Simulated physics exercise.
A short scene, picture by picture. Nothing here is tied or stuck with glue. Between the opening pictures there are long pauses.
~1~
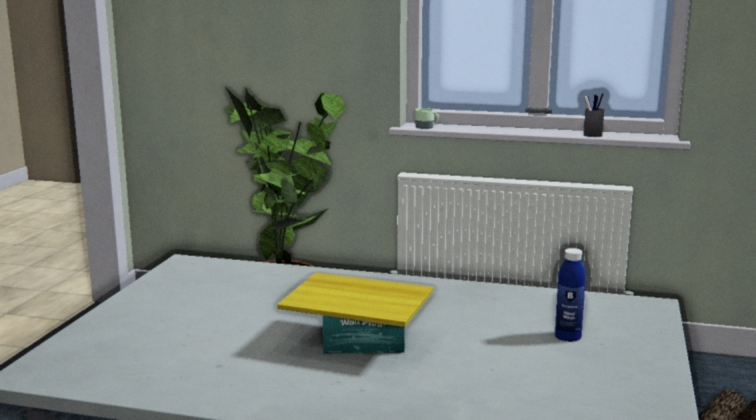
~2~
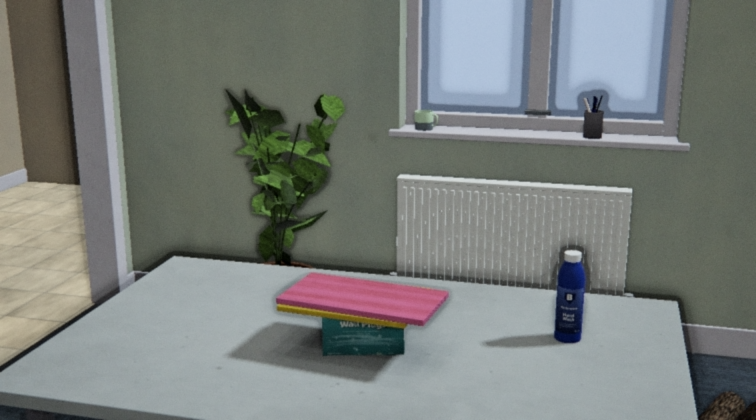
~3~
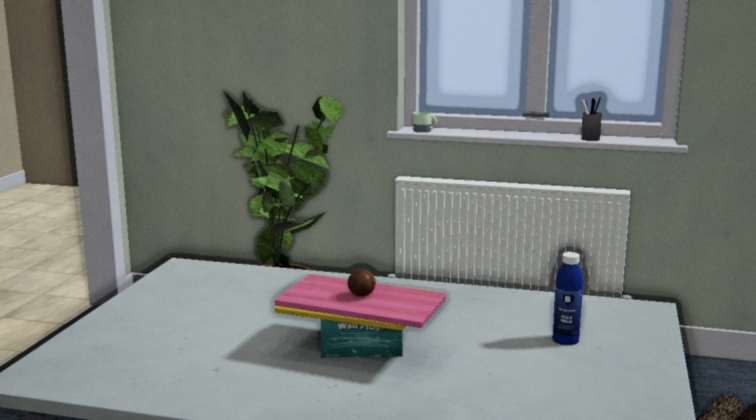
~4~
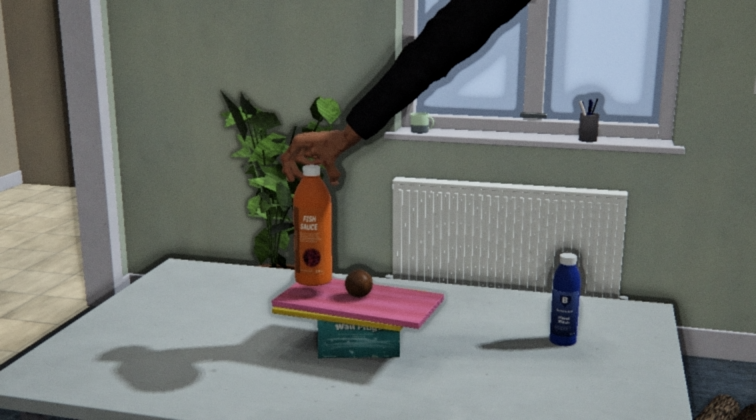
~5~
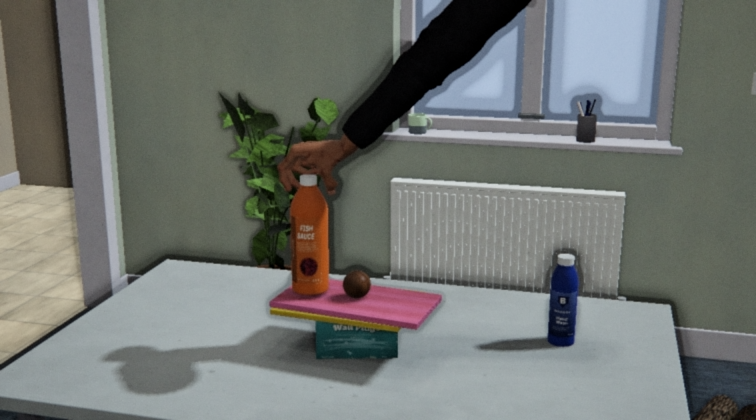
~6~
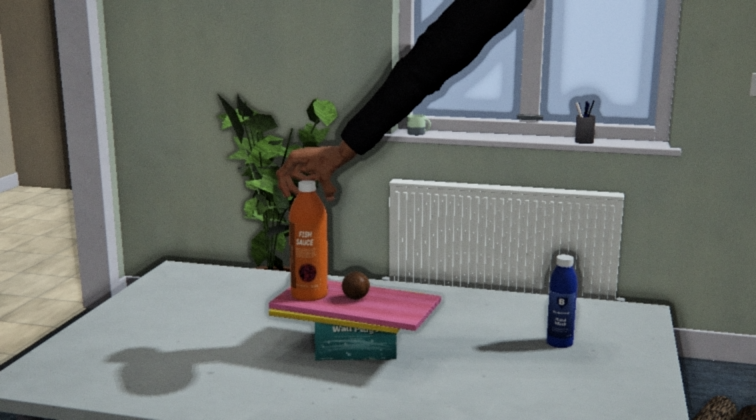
In a room with green walls, seen from slightly above, a pale table stands before a radiator, a window and a leafy plant. A yellow board lies on a turquoise box left of a blue bottle, then a pink board and a round brown onion appear on top. An arm in a black sleeve lowers an orange bottle onto the pink board's left side and keeps hold, while the view drifts very slightly.
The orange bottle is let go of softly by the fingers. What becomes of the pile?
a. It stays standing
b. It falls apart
It stays standing (a).
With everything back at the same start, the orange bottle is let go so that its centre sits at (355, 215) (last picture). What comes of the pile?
It collapses.
Then, 1.00 s past the last view, nothing moves.
Then, 2.00 s past the last view, orange bottle resting near (308, 240).
Finally, all 6 still in place. Final places as the last picture's camera would see them, orange bottle near (308, 240). The pile keeps its balance.
